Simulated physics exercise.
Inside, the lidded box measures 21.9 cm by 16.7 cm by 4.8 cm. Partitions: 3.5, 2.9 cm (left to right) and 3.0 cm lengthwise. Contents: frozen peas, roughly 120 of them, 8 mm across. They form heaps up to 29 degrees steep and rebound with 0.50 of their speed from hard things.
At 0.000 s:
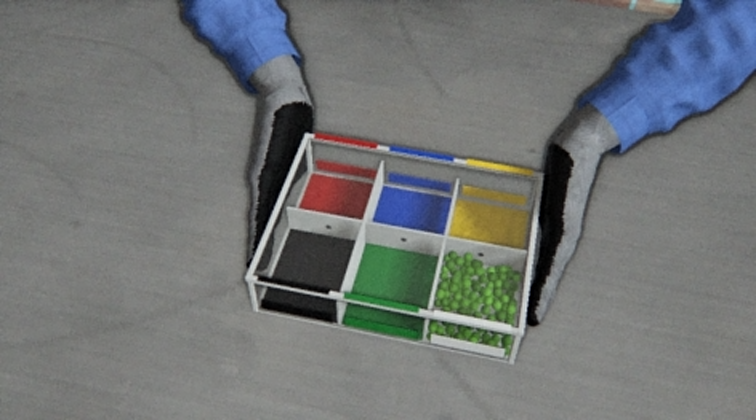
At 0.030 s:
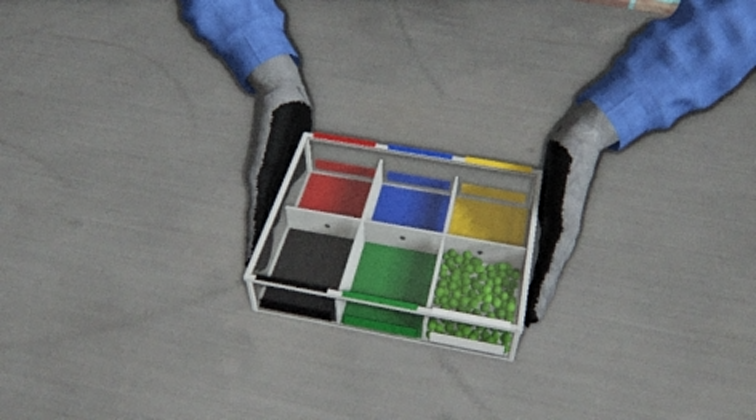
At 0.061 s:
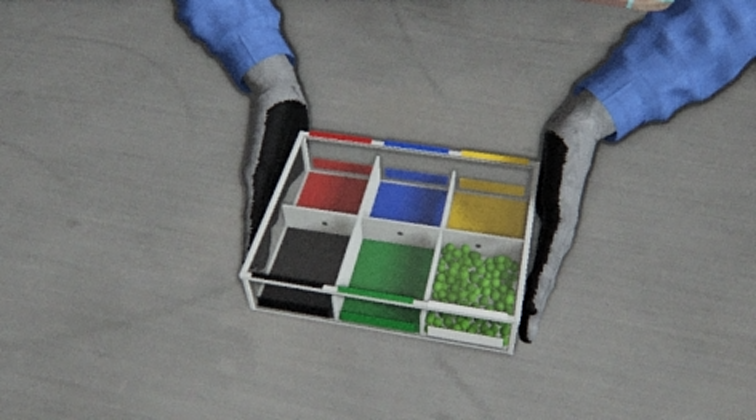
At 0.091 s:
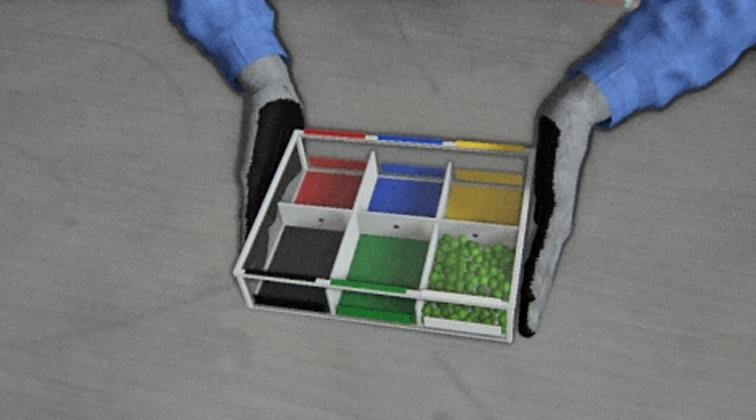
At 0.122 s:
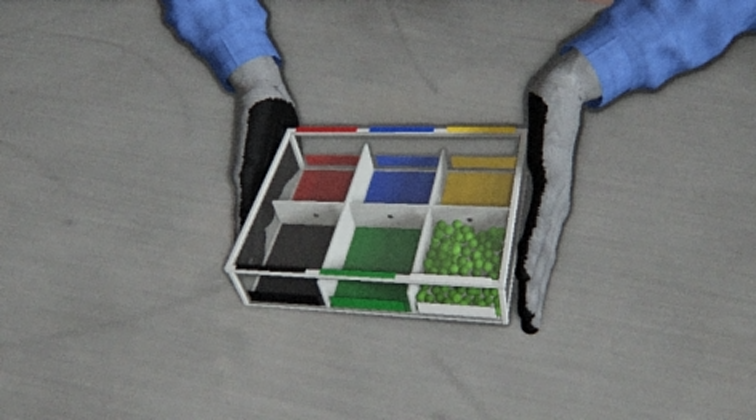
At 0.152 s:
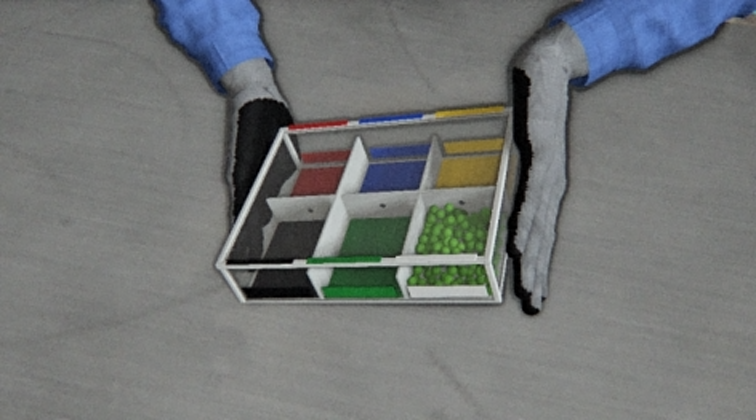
On a gray surface, two gloved hands in blue sleeves held a clear box with colored compartments, green peas in one, then tilted it, slowly at first, raising its right side.
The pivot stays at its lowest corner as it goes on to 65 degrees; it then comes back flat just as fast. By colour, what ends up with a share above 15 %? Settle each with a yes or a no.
For red, no; for blue, no; for green, yes; for yellow, no; for white, yes; for black, no.
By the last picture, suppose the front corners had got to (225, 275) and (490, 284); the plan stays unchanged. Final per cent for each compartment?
Red 0; blue 0; green 40; yellow 0; white 60; black 0.
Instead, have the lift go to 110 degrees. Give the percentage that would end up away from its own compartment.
I'd say close to 100 percent.
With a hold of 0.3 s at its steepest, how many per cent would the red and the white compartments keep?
Result - red: 0 %; white: 55 %.
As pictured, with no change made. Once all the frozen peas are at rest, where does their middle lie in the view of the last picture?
I'd put it at about (414, 274).
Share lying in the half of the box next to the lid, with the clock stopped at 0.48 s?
About 50 per cent.
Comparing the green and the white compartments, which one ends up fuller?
I'd say the white side has more in it.
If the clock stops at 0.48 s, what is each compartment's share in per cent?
Red 0; blue 0; green 15; yellow 0; white 80; black 0.
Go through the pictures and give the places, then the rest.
Box tilt 0 degrees, front corners at (252, 277) and (518, 330); white 100 %, in the first picture.
Box tilt 1 degrees, front corners at (250, 276) and (517, 327), in the second picture.
Box tilt 3 degrees, front corners at (246, 274) and (514, 318), lowest corner left back, in the third picture.
Box tilt 7 degrees, front corners at (240, 271) and (509, 304), lowest corner left back, in the fourth picture.
Box tilt 13 degrees, front corners at (231, 267) and (499, 282), lowest corner left back, in the fifth picture.
Box tilt 19 degrees, front corners at (222, 264) and (485, 258), lowest corner left back; white 100 %. Its pace works out near 205 degrees a second, in the sixth picture.
After 0.48 s, tilt 64 degrees; green 15 %, white 80 %.
After 0.70 s, tilt 24 degrees; blue 5 %, green 40 %, white 50 %, black 5 %.
Then, at 1.03 s, tilt 0 degrees; blue 5 %, green 40 %, white 50 %, black 5 %.
At rest (1.4 s), red 5 %, blue 5 %, green 40 %, yellow 0 %, white 50 %, black 5 %.
